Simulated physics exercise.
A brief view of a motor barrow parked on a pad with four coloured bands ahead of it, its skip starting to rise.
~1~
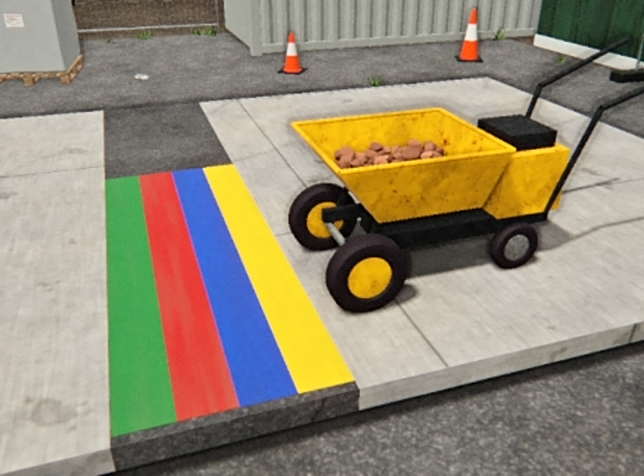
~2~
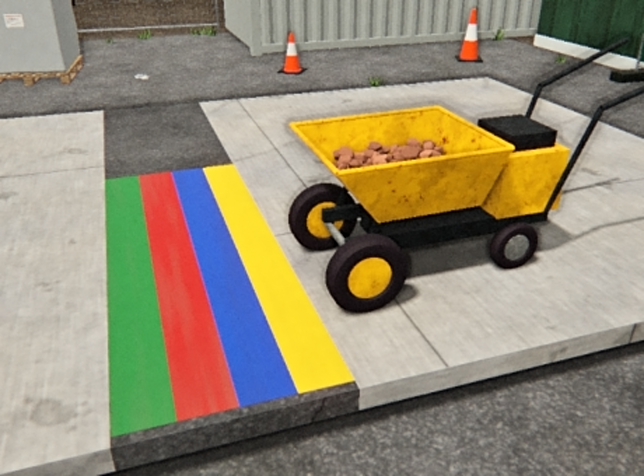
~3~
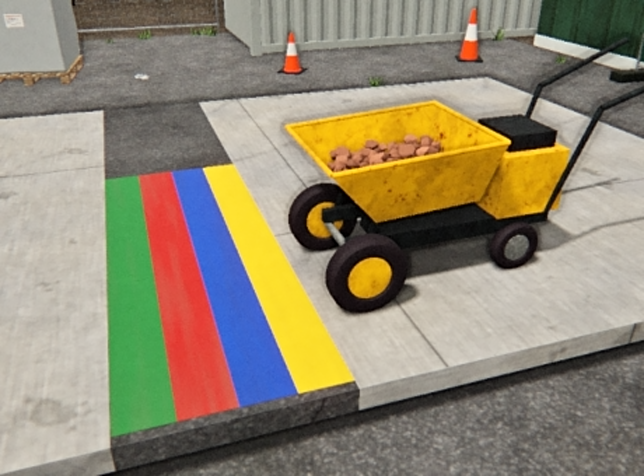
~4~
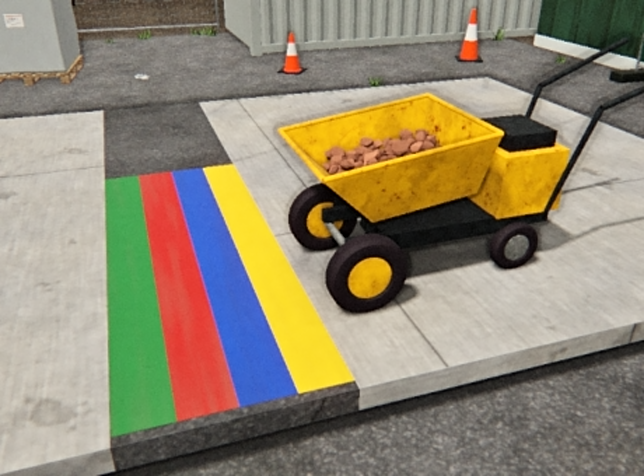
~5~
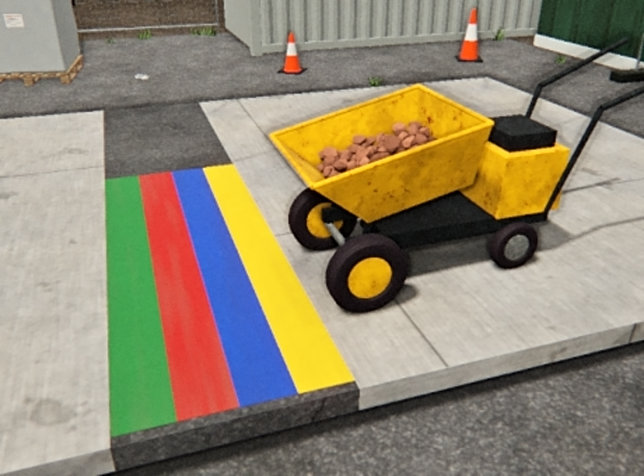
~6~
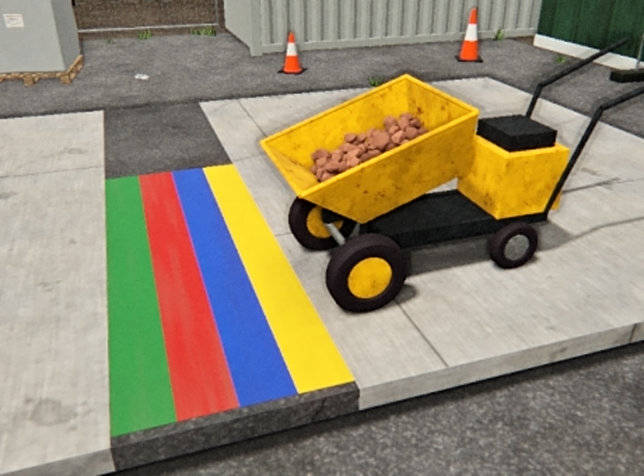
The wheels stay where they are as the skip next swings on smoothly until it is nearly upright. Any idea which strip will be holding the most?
Most likely the red strip.
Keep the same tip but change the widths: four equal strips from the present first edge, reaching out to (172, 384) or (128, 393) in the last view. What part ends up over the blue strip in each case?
The first case gives around 10 %, the second around 20 %.
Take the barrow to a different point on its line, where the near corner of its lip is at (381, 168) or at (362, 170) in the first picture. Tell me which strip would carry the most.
Spot 1 - the strip in blue; spot 2 - the strip in blue.
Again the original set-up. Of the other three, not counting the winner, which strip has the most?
Second: That blue strip.
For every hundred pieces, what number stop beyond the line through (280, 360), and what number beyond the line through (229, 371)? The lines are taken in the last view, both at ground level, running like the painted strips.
About 90 and 60 %.
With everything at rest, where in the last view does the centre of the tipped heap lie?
Centre at rest, last view: Approx. (194, 297).
Soon, skip tipped steeply; all in the skip.
A while on, skip tipped right over; about two thirds in the skip; about a quarter over the blue strip; a small part over the red strip; a stray few over the green strip.
Towards the end, skip tipped right over; a small part in the skip; about a quarter over the blue strip; about a third over the red strip; a small part over the green strip; a small part off the paint.
Finally, skip tipped right over; a small part in the skip; none over the yellow strip; about a quarter over the blue strip; about a third over the red strip; a small part over the green strip; a stray few off the paint.
